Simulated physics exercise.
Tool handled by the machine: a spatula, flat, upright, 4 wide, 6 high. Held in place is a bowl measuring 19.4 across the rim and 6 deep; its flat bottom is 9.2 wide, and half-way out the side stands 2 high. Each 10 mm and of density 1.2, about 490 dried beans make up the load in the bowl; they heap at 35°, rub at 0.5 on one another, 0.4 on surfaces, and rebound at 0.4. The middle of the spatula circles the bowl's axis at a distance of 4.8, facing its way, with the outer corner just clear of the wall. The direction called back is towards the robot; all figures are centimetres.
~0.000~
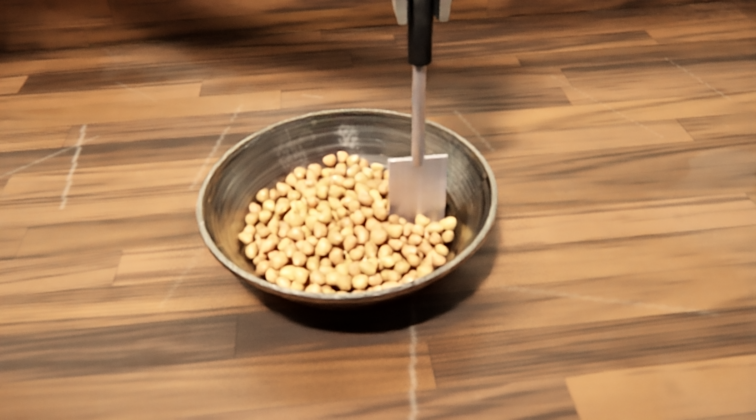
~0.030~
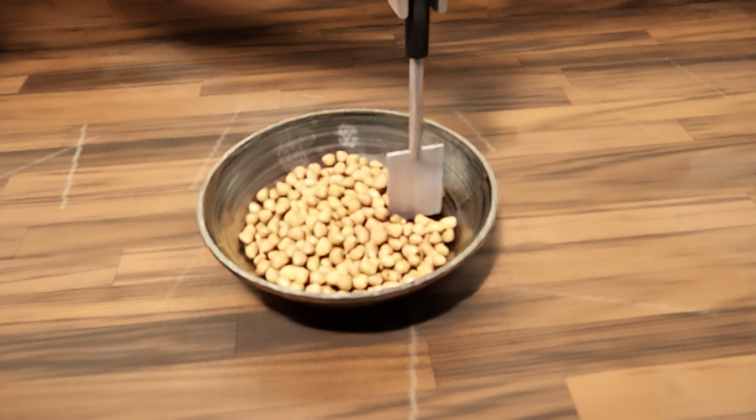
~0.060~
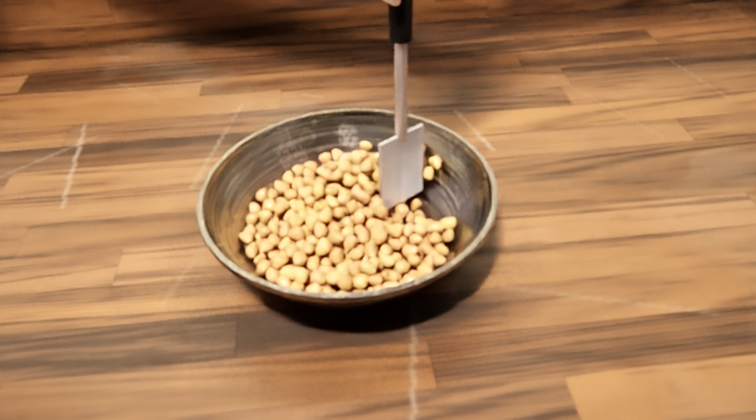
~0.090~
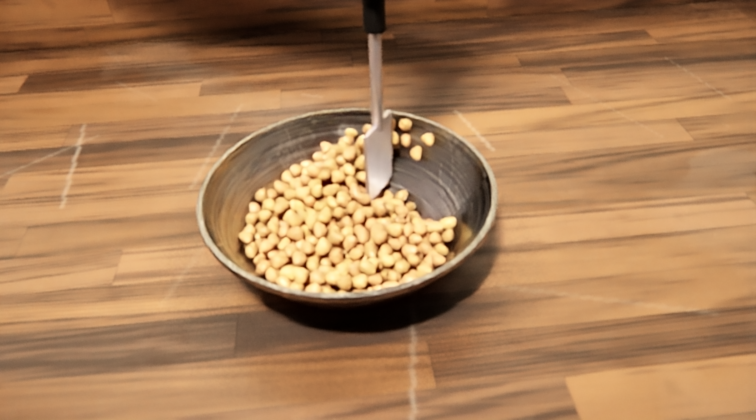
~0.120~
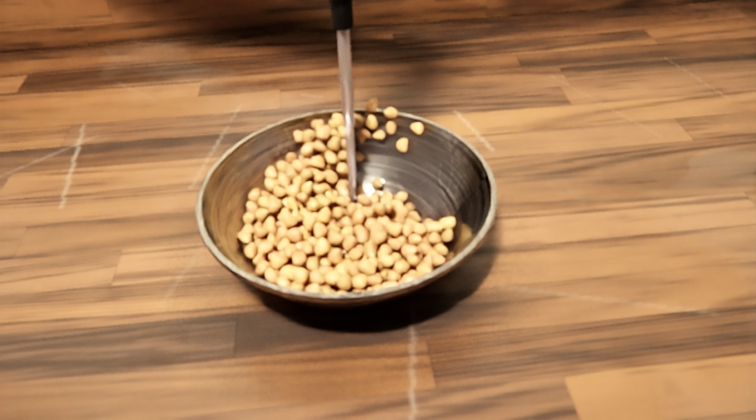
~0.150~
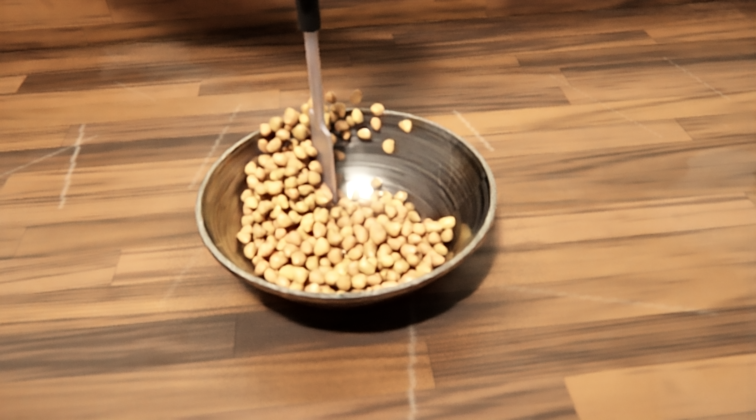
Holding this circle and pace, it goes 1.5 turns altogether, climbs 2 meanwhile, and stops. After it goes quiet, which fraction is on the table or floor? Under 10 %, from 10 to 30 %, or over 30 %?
From 10 to 30 %.
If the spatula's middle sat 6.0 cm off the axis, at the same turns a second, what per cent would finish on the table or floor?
That would give close to 0 per cent.
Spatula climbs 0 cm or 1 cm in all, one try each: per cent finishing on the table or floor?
Roughly 35 percent, then roughly 25 percent.
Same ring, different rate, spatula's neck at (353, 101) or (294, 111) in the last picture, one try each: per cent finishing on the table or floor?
So, roughly 5 percent the first time and 25 percent the second.
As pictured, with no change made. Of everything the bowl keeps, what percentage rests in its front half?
Estimate: Some 50 %.
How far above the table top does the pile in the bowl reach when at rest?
The top sits some 5.5 cm up.
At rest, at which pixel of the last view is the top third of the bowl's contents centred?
Near (360, 219).
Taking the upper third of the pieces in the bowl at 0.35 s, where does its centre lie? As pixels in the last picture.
(372, 258), roughly.
After 0.35 s, 274° round, highest piece 8 above the table; 449 in the bowl, 28 on the table or floor, 15 in flight or on the tool.
After 0.55 s, 80° round, highest piece 7 above the table; 420 in the bowl, 64 on the table or floor, 8 in flight or on the tool.
After 0.85 s, 180° round, highest piece 5 above the table; 416 in the bowl, 76 on the table or floor.
After 1.55 s, 180° round, highest piece 5 above the table; 416 in the bowl, 76 on the table or floor.
In the end, 416 in the bowl, 76 on the table or floor. That is 15 % on the table or floor.
